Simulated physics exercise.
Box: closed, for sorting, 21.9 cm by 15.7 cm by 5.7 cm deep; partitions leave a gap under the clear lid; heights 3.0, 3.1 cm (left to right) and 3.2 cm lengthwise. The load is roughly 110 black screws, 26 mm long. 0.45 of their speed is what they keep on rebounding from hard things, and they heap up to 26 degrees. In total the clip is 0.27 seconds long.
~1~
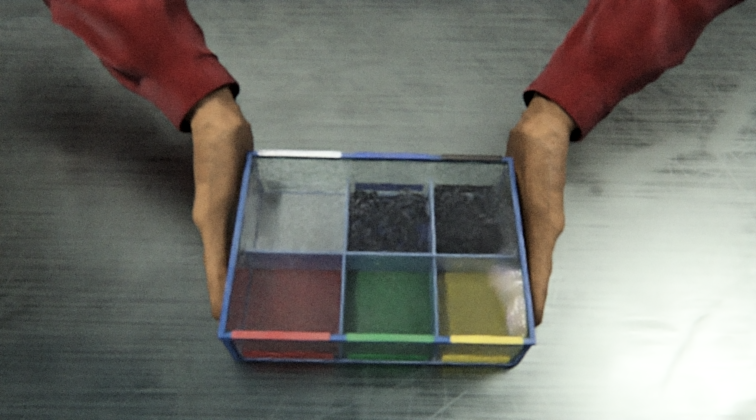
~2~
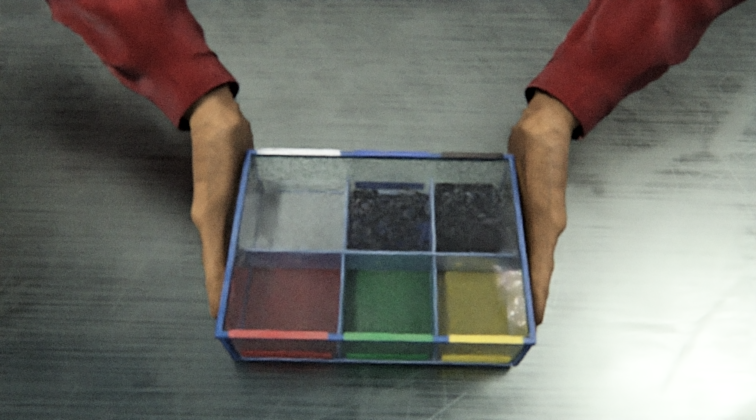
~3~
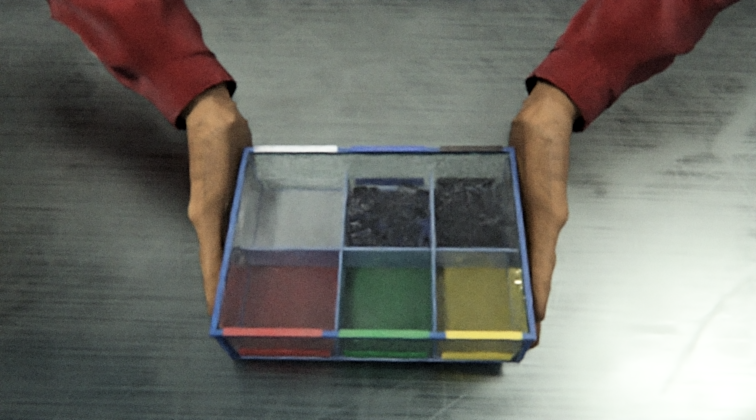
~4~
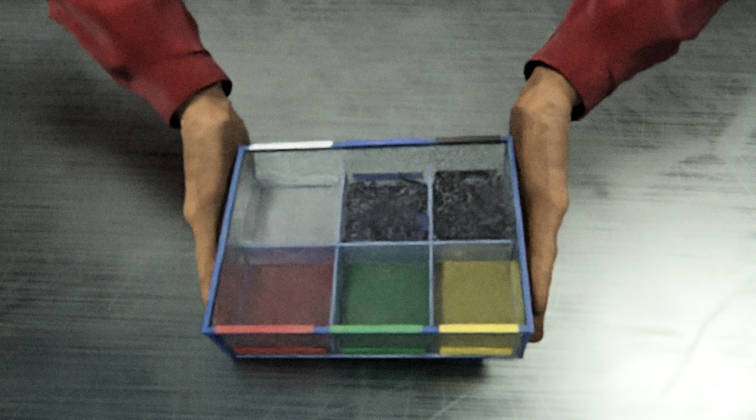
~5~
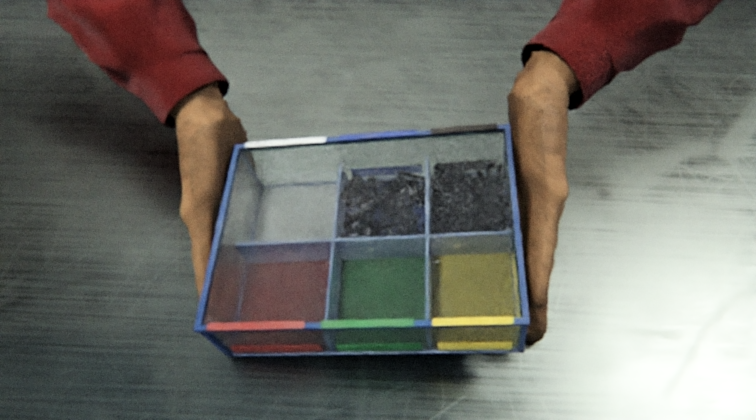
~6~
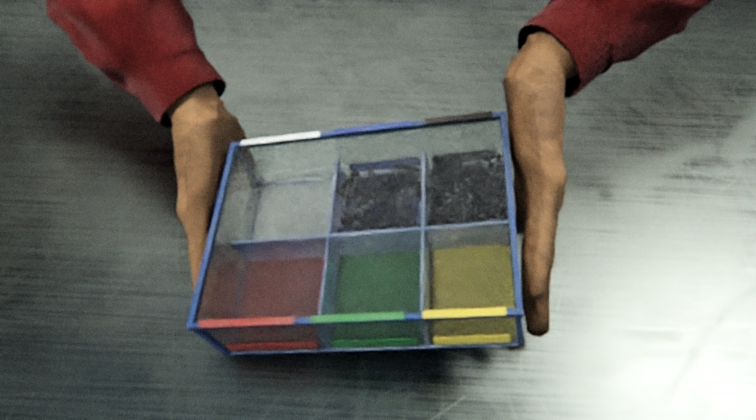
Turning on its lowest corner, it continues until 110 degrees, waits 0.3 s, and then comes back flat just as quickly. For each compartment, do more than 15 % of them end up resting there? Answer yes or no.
Red: No, blue: No, green: No, yellow: No, white: Yes, black: No.
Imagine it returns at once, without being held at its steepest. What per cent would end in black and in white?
Then black keeps 0% and white keeps 90%.
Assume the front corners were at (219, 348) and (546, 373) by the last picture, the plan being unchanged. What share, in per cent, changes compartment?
In that case about 80 percent.
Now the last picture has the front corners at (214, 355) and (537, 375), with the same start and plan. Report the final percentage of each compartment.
Final shares: Red 0%, blue 0%, green 30%, yellow 55%, white 0%, black 10%.
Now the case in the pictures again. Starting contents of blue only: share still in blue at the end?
About 0 per cent.
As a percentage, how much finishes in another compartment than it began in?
It works out to about 100 per cent.
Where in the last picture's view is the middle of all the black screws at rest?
Resting centre estimate: Around (276, 210).
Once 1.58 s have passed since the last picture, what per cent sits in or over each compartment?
Shares - red: 5, blue: 25, green: 0, yellow: 0, white: 75, black: 0.
Then, 1.58 s after the last picture, tilt 110 degrees; red 5 %, blue 25 %, white 75 %.
Then, 2.63 s after the last picture, tilt 56 degrees; red 10 %, white 90 %.
Then, 3.66 s after the last picture, tilt 0 degrees; red 5 %, white 95 %.
In the end, red 5 %, blue 0 %, green 0 %, yellow 0 %, white 95 %, black 0 %.
